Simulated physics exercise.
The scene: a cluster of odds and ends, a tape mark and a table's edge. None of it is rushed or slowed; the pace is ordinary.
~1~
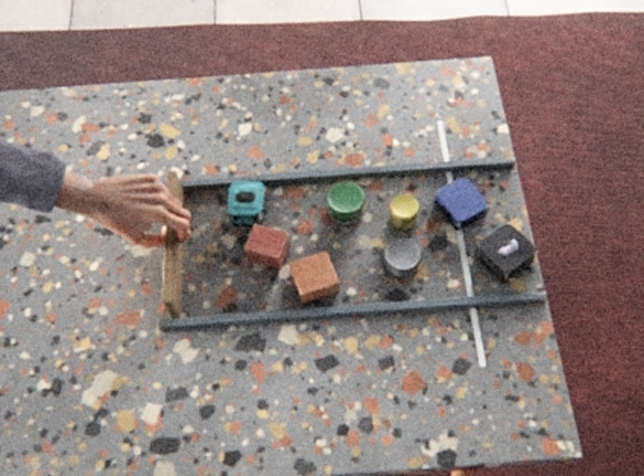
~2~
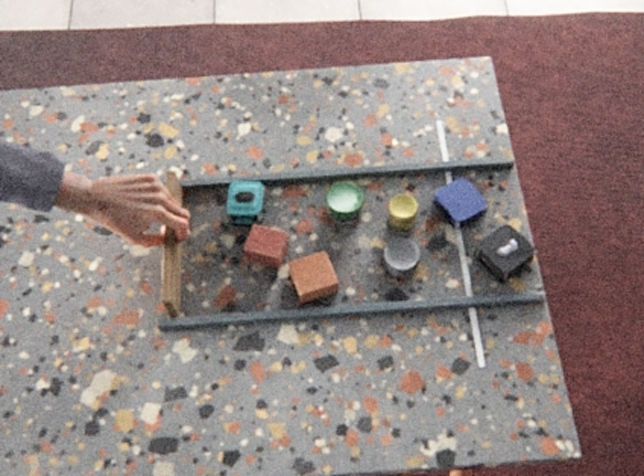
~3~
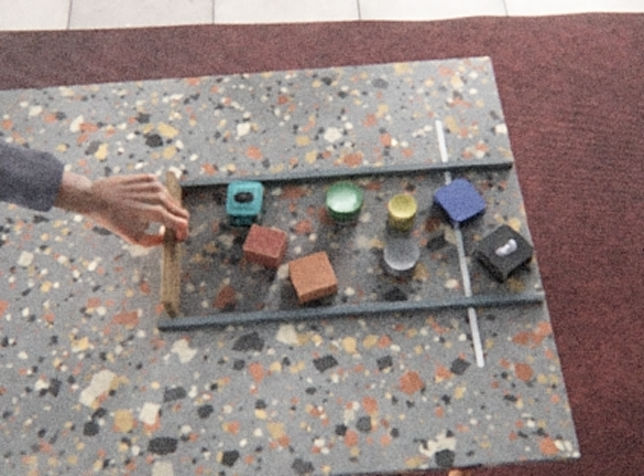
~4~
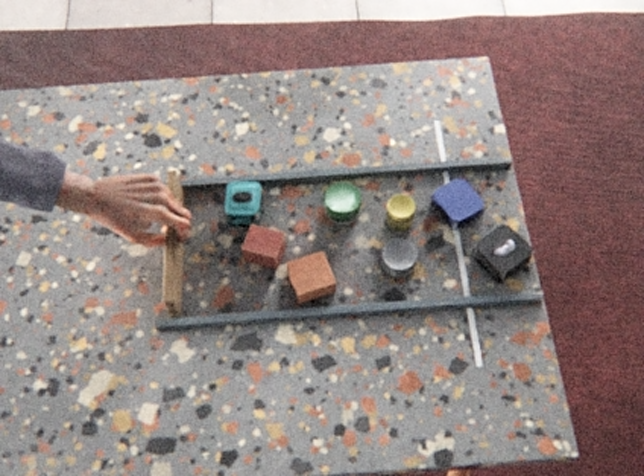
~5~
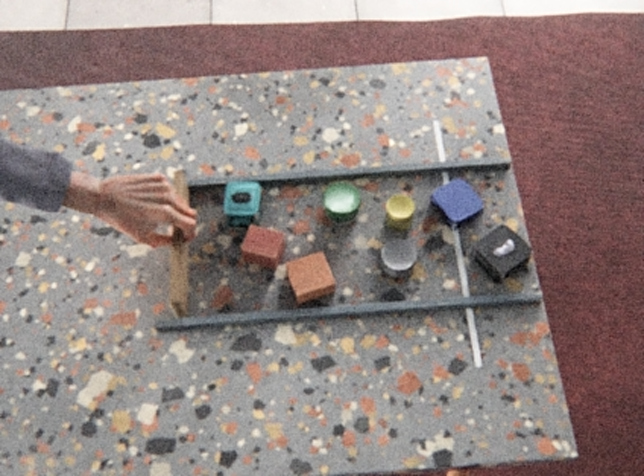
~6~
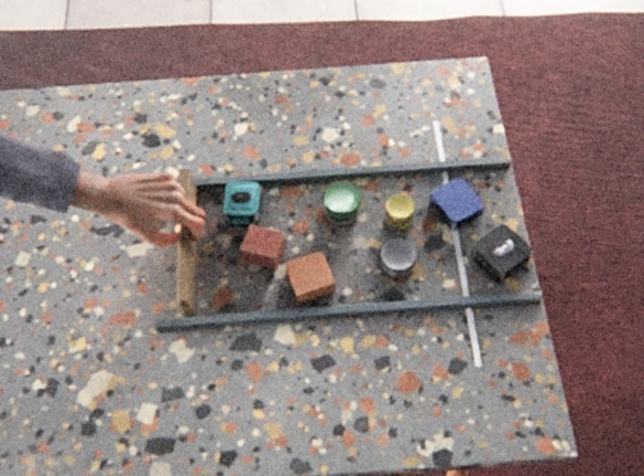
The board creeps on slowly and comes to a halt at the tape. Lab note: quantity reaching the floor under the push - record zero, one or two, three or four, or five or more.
Recorded: One or two.
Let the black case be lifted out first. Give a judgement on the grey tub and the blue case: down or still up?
Looking at the two, the grey tub stays up top and the blue case ends up below.
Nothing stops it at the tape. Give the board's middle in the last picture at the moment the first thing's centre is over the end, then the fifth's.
At (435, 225) for the first, at (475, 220) for the fifth.
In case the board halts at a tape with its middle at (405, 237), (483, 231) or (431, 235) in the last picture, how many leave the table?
In order: 0, 5 and 0.
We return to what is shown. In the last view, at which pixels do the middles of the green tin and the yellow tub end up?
First (501, 187), then (504, 214).
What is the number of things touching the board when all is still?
So the total is 3.
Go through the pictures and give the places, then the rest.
In the first picture, black case (505, 253); blue case (461, 204); yellow tub (404, 213); board (174, 243); tape (460, 233).
In the second picture, blue case (460, 204); orange block (314, 277).
In the third picture, yellow tub (402, 213); turquoise case (246, 204).
In the fourth picture, black case (502, 253); green tin (343, 203).
In the fifth picture, blue case (457, 205); board (180, 243).
In the sixth picture, black case (501, 253); blue case (457, 204); yellow tub (400, 213); board (187, 242); tape (455, 233).
A little later, none off yet; black case at rest near (501, 253); blue case at rest near (457, 204); yellow tub at rest near (400, 213).
Next, none off yet; black case at rest near (501, 253); blue case moving near (461, 205); yellow tub shifted about its own width near (429, 223).
When it is over, the number that fall off is one or two; down, blue case and black case.
